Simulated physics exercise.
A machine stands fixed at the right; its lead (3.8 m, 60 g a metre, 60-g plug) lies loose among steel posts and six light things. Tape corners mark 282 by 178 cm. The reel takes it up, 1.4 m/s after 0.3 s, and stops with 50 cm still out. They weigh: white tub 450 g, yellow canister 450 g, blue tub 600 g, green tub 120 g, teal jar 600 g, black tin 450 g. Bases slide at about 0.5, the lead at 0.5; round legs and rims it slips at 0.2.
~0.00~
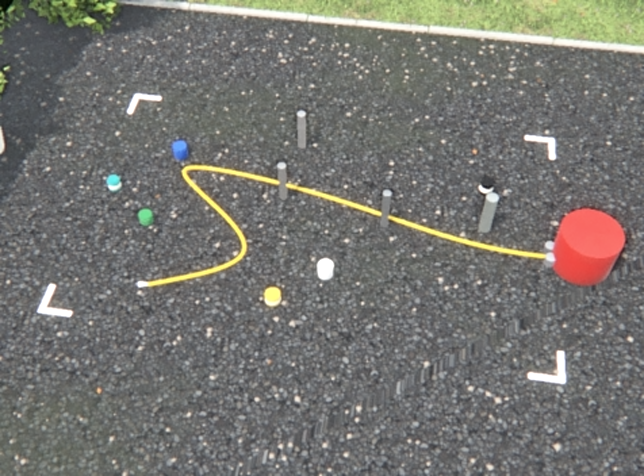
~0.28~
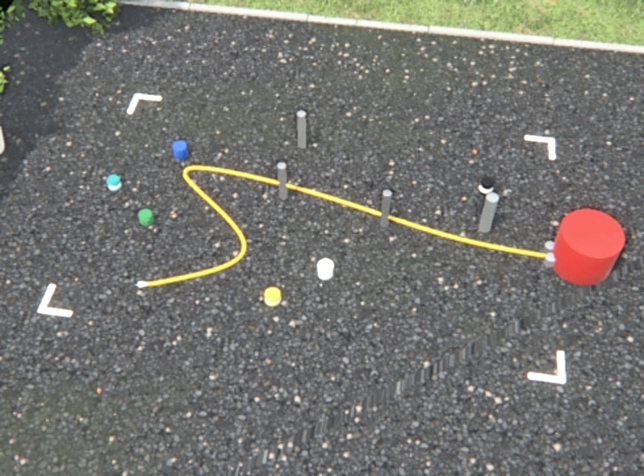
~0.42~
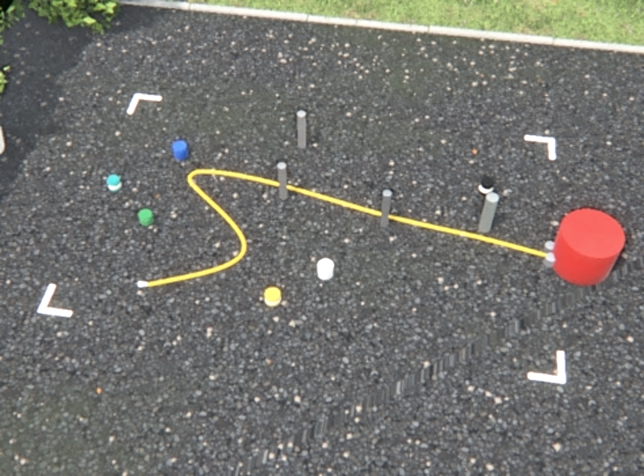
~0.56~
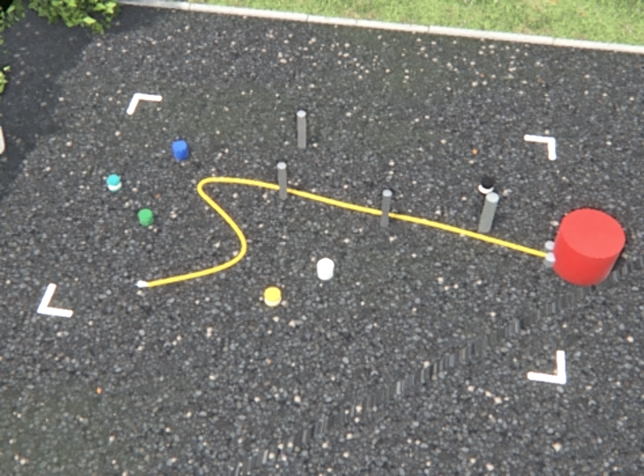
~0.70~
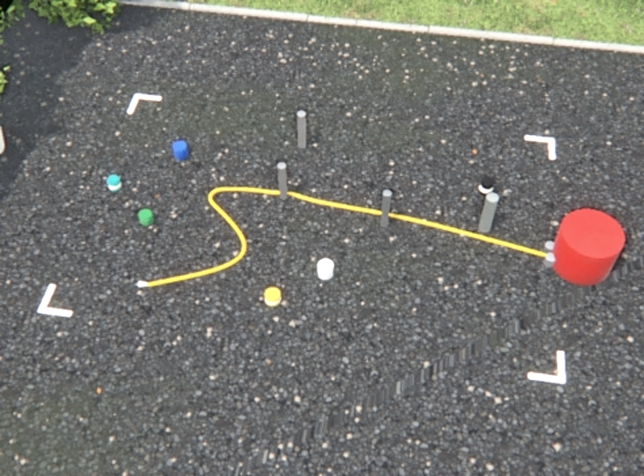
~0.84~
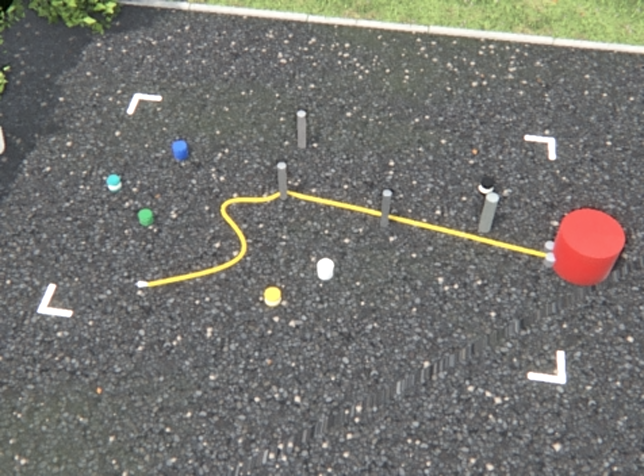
Yellow cord being drawn toward a red drum at right on dark gravel, its left bend shrinking among grey posts and small tubs.
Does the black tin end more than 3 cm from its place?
The black tin hardly stirs.
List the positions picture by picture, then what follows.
In the first frame, black tin (488, 181); posts (387, 193) (282, 165) (301, 114) (493, 197); lead runs through (496, 249) (374, 212) (260, 178) (203, 195) (213, 270).
In the second frame, lead runs through (499, 248) (262, 179) (213, 271).
In the third frame, lead runs through (516, 247) (275, 184) (213, 271).
In the fourth frame, lead runs through (547, 256) (302, 194) (213, 271).
In the fifth frame, lead runs through (331, 204) (213, 271).
In the sixth frame, black tin (488, 181); lead runs through (486, 241) (363, 210) (245, 200) (213, 271).
At 1.4 s, plug at (230, 224); nothing else has moved.
At 1.9 s, plug at (301, 191); nothing else has moved.
At 2.4 s, plug at (412, 218); nothing else has moved.
At 2.9 s, plug at (490, 240); nothing else has moved.
At 3.7 s, plug at (490, 240); black tin 0 cm off its start at (488, 181).
